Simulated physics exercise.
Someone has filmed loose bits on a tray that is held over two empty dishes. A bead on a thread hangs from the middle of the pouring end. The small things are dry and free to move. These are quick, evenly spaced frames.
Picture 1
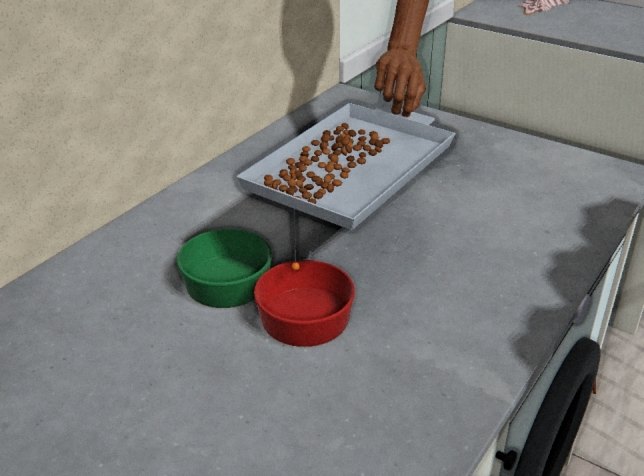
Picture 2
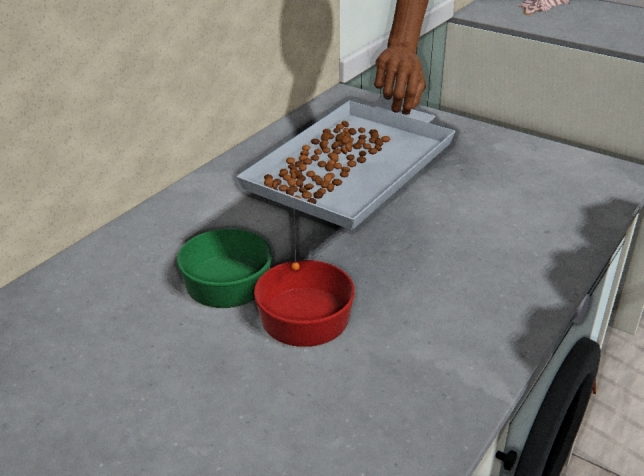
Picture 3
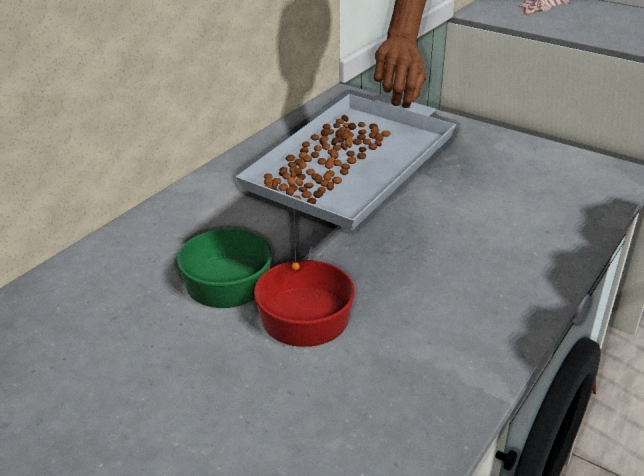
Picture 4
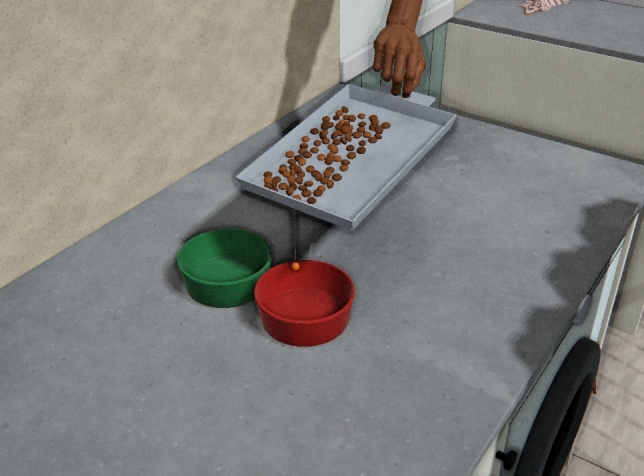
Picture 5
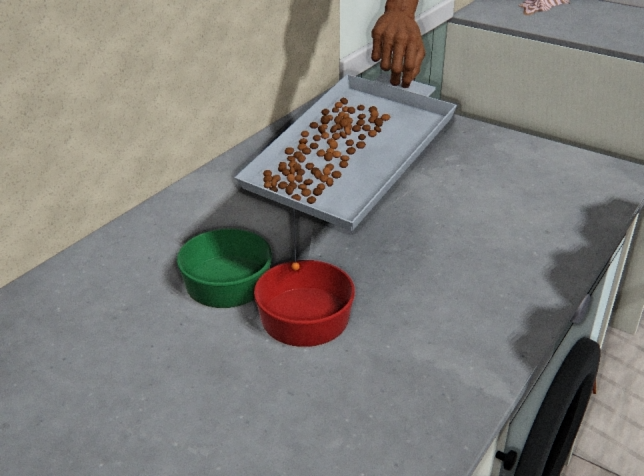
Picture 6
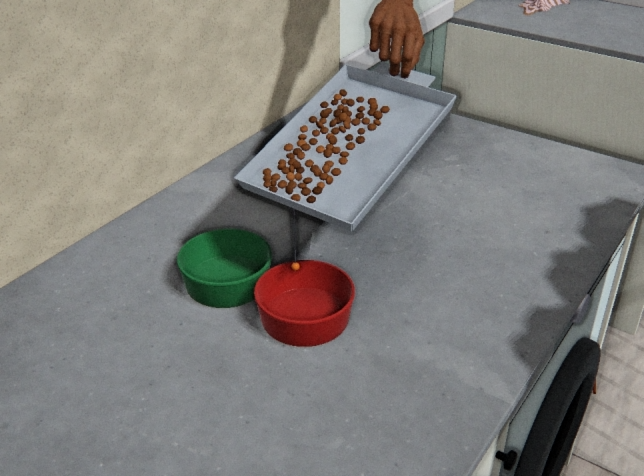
A hand slowly raises the back of a gray tray of brown kibble above two dishes.
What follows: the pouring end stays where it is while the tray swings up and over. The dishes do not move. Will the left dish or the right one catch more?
More goes to the right-hand dish.
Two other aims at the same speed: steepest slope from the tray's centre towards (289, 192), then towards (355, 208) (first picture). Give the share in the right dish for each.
First some 10, then 60 per cent.
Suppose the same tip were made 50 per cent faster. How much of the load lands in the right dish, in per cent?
About 70 per cent.
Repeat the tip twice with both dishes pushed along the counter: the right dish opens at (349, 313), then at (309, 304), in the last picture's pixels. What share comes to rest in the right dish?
In turn 30 and 60 in a hundred.
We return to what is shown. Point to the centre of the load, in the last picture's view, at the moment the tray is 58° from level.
At about (289, 188).
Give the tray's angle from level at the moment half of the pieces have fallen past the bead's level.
At about 105°.
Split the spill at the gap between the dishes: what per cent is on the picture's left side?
About 80 per cent.
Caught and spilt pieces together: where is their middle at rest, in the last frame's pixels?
Close to (288, 321).
Soon, tray tipped steeply; nearly all on the tray; a stray few in the air.
A while on, tray tipped right over; about half on the tray; about a quarter in the right dish; a small part outside both; about a quarter in the air.
Towards the end, tray tipped past a quarter turn; about two thirds in the right dish; a small part in the left dish; about a quarter outside both.
Finally, tray tipped past a quarter turn; about two thirds in the right dish; a small part in the left dish; about a quarter outside both.
